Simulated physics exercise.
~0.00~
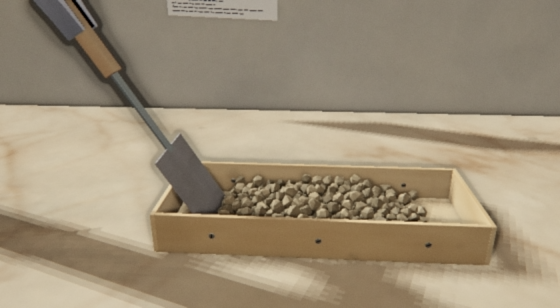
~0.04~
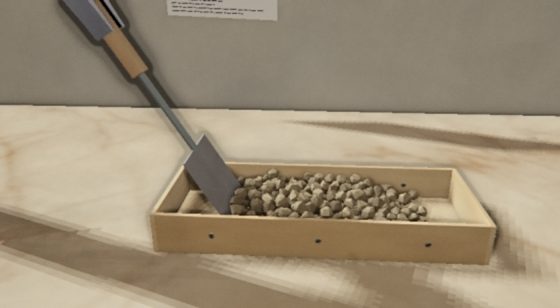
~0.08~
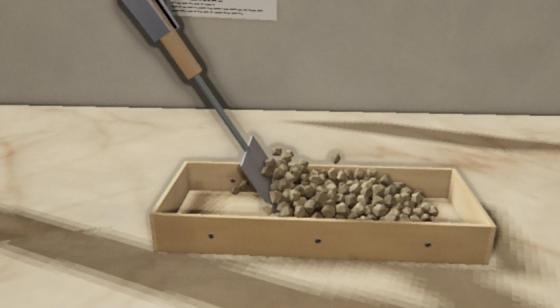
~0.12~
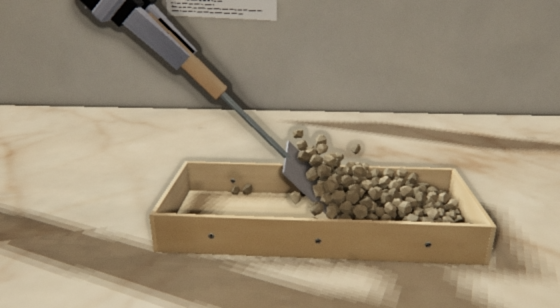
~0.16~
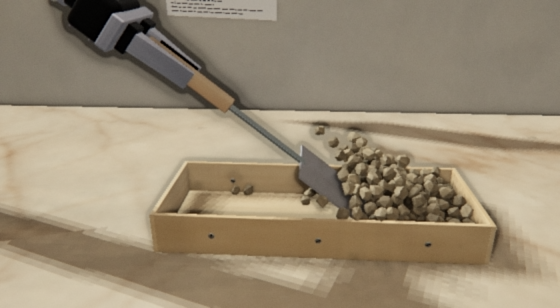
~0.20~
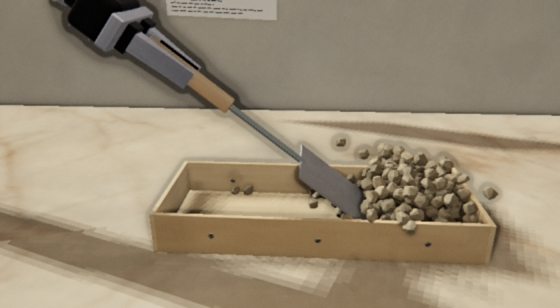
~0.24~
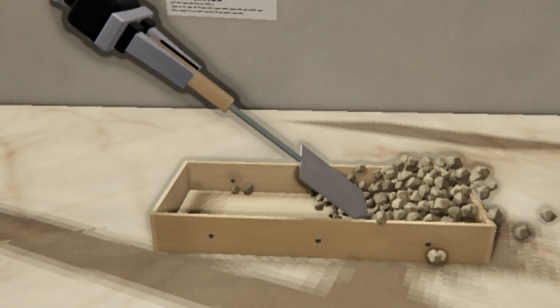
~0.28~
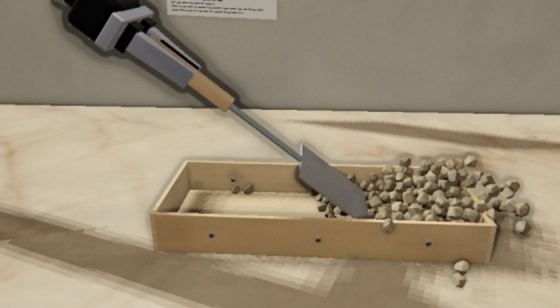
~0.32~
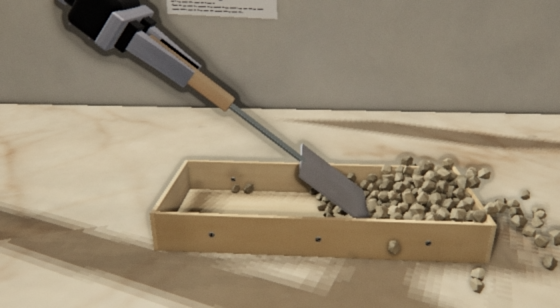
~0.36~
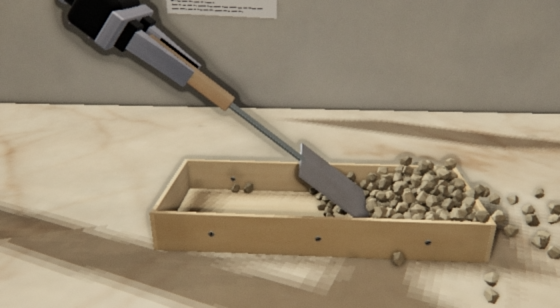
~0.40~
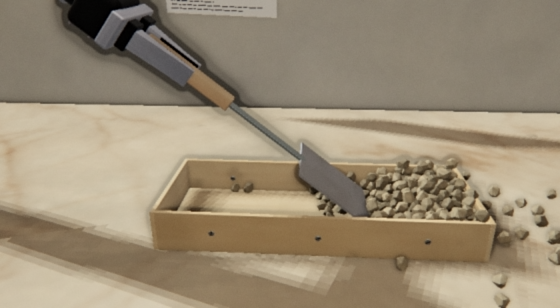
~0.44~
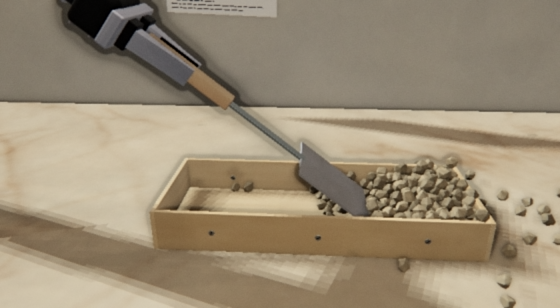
A gripper holding a spatula pushed a heap of small pebbles rightward along a shallow wooden tray, tilting the blade lower as it went, then stopped. Some pebbles tumbled over the edges onto the table, while most stayed piled at the right end.
